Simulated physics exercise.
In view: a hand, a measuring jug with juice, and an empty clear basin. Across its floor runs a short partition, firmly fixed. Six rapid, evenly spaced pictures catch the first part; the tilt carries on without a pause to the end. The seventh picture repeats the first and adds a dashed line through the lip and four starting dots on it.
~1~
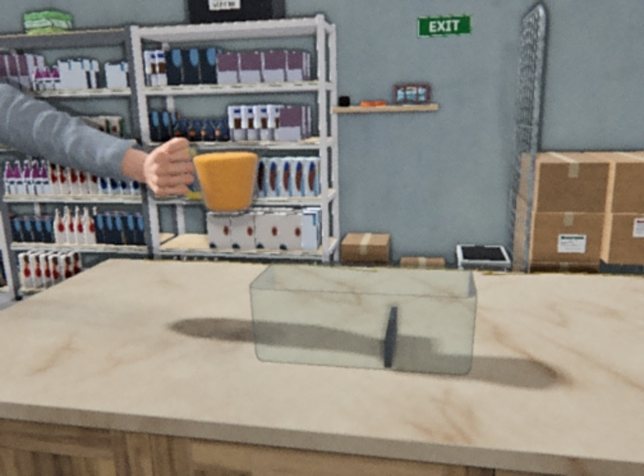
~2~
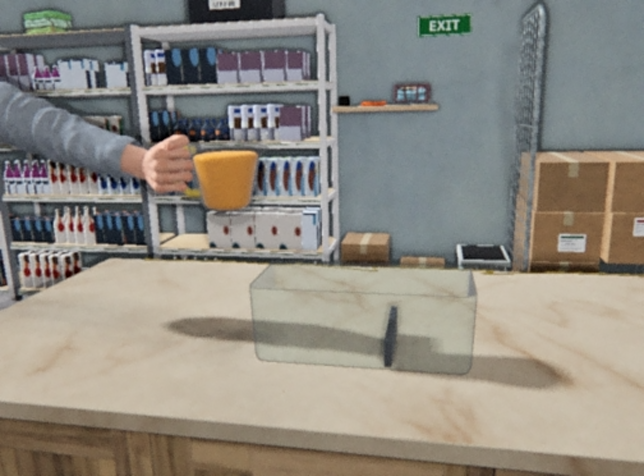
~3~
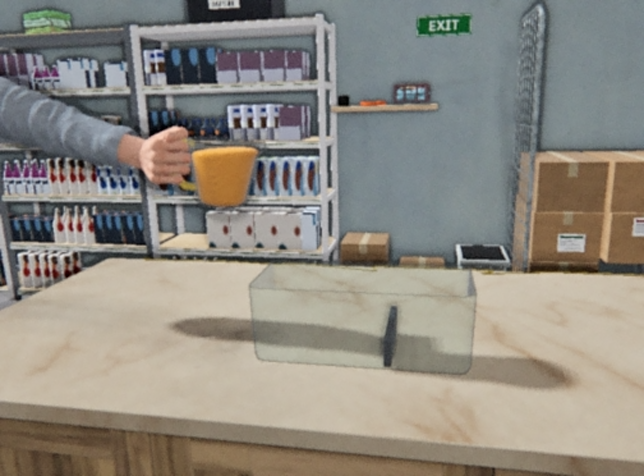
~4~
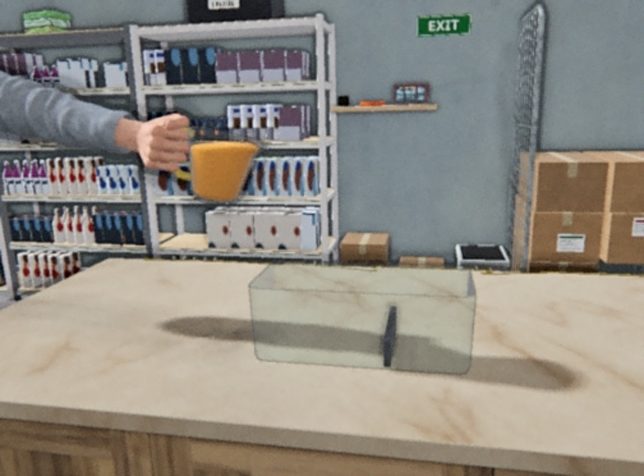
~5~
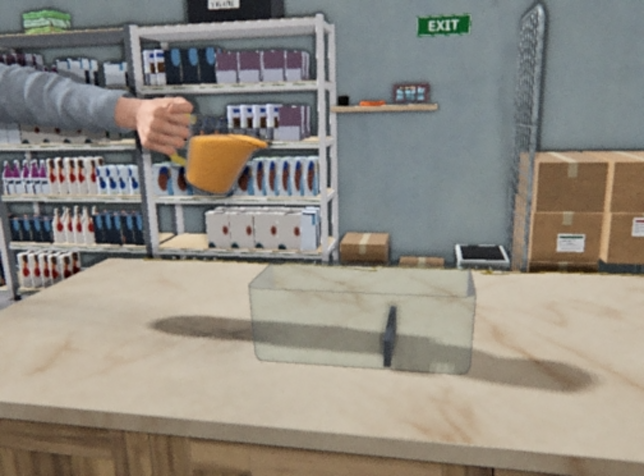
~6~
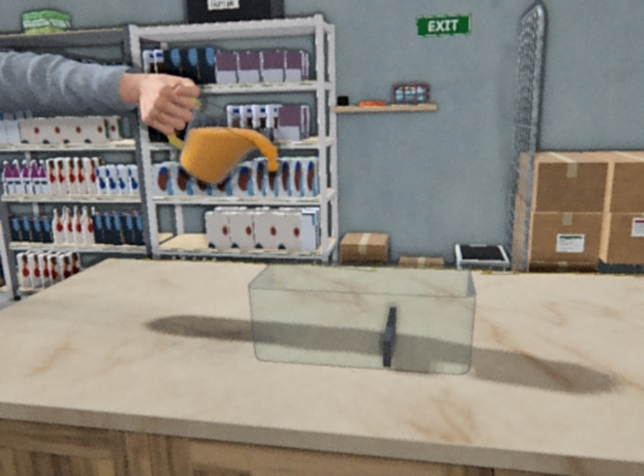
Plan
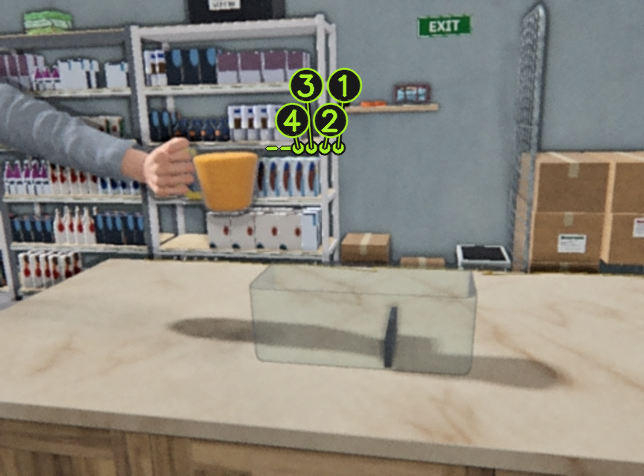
A hand tilts an orange jug rightward above a clear basin until juice passes its lip.
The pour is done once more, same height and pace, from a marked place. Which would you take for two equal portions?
Go for 3.
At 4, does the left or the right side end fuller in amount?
More ends on the left.
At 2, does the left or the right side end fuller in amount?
More ends on the right.
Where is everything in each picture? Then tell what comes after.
Upright, lip at (267, 148); basin from (256, 358) to (471, 373); top of the wall at (391, 322); nothing has left yet.
Upright, lip at (267, 148); nothing has left yet.
Tipped about 6°, lip at (267, 147); nothing has left yet.
Tipped about 14°, lip at (266, 147); nothing has left yet.
Tipped about 23°, lip at (266, 147); juice is over the lip, down to (266, 147).
Tipped about 35°, lip at (265, 147); juice is over the lip, down to (273, 169).
On the marked copy, 1 at (338, 147); 2 at (324, 147); 3 at (311, 148); 4 at (298, 148).
If 1 is chosen, about 10 % ends left of the wall and 86 % right of it; 3 % is lost outside.
If 2 is chosen, about 21 % ends left of the wall and 76 % right of it; 3 % is lost outside.
If 3 is chosen, about 56 % ends left of the wall and 41 % right of it.
If 4 is chosen, about 89 % ends left of the wall and 7 % right of it; 4 % is lost outside.
